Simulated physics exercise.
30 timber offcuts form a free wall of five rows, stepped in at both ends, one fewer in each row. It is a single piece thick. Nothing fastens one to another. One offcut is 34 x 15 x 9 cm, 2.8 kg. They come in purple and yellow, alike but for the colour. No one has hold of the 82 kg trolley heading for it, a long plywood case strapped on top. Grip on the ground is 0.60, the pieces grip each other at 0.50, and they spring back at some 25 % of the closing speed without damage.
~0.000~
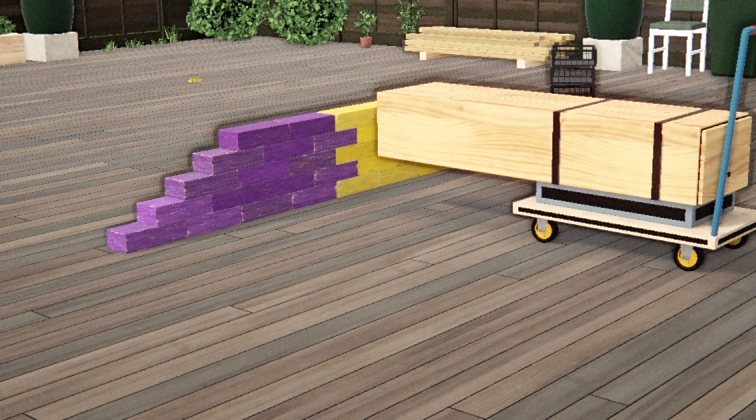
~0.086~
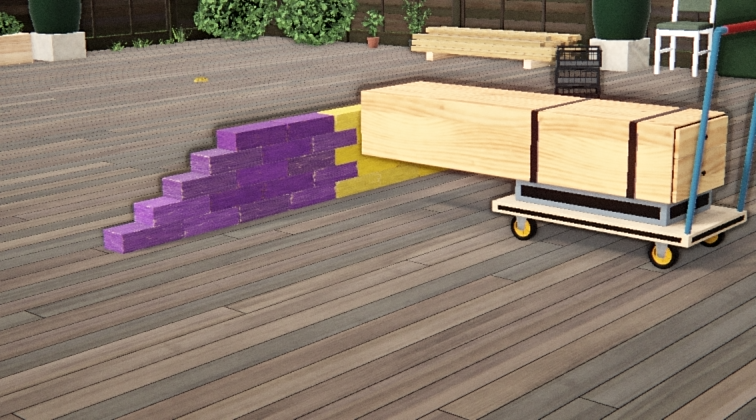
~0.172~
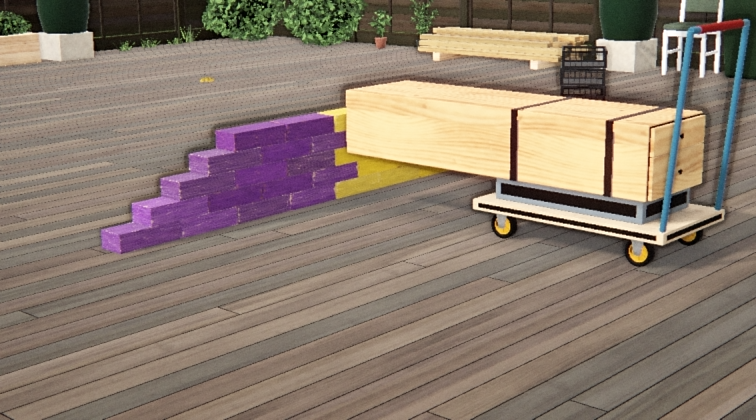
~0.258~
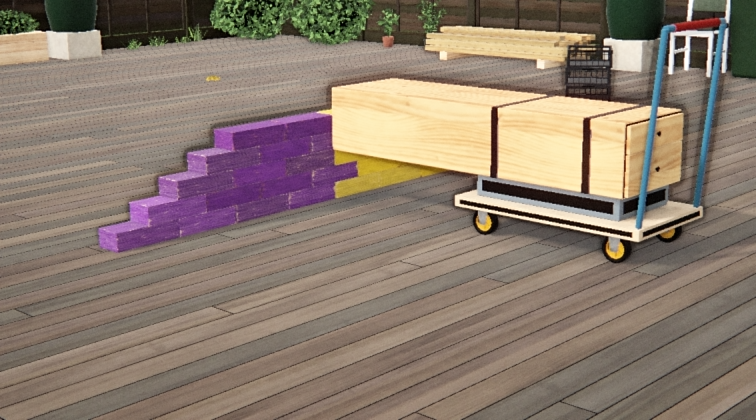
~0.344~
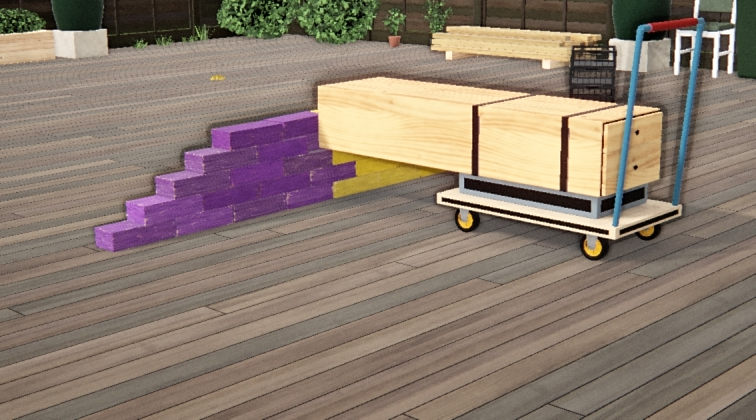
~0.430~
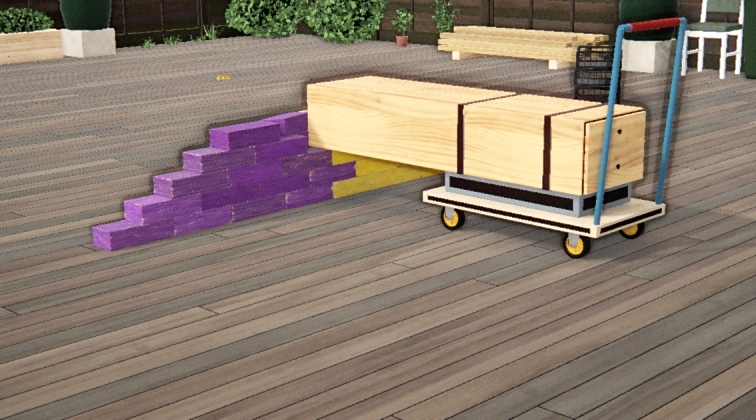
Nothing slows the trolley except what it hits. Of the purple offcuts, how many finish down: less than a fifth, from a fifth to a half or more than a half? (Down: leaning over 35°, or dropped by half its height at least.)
It comes to under a fifth.
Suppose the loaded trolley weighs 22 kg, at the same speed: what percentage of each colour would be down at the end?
In that case yellow 20, purple 10 per cent.
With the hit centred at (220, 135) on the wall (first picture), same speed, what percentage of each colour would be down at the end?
Then yellow 0, purple 10 per cent.
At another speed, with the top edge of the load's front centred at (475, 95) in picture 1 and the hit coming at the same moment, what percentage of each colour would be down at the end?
Then yellow 40, purple 20 per cent.
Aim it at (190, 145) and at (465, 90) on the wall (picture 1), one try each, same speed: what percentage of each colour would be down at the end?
Yellow 0 then 0, purple 20 then 0 per cent.
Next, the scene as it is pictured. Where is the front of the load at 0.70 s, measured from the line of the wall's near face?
About 35 cm past it.
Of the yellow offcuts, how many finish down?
Ending so: Yellow 3.
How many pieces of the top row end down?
3 of them.
After 0.52 s, load 19 cm past the wall's line, still rolling; 1 of the 16 purple offcuts down (3 of 30 in all colours); top purple offcut leaning 20°; top yellow offcut leaning 17°, 52 mm lower.
After 0.70 s, load 34 cm past the wall's line, still rolling; 2 of the 16 purple offcuts down (5 of 30 in all colours); top purple offcut leaning 27°, 21 cm lower; top yellow offcut on its side.
After 1.56 s, load 95 cm past the wall's line, still rolling; 2 of the 16 purple offcuts down (5 of 30 in all colours); top purple offcut upside down; top yellow offcut upside down.
At rest (2.1 s), load 1.00 m past the wall's line, stopped; 2 of the 16 purple offcuts down (5 of 30 in all colours); top purple offcut upside down; top yellow offcut upside down. That is 12 per cent. As the last picture would show them, middles, top purple offcut near (226, 189), top yellow offcut near (266, 165).
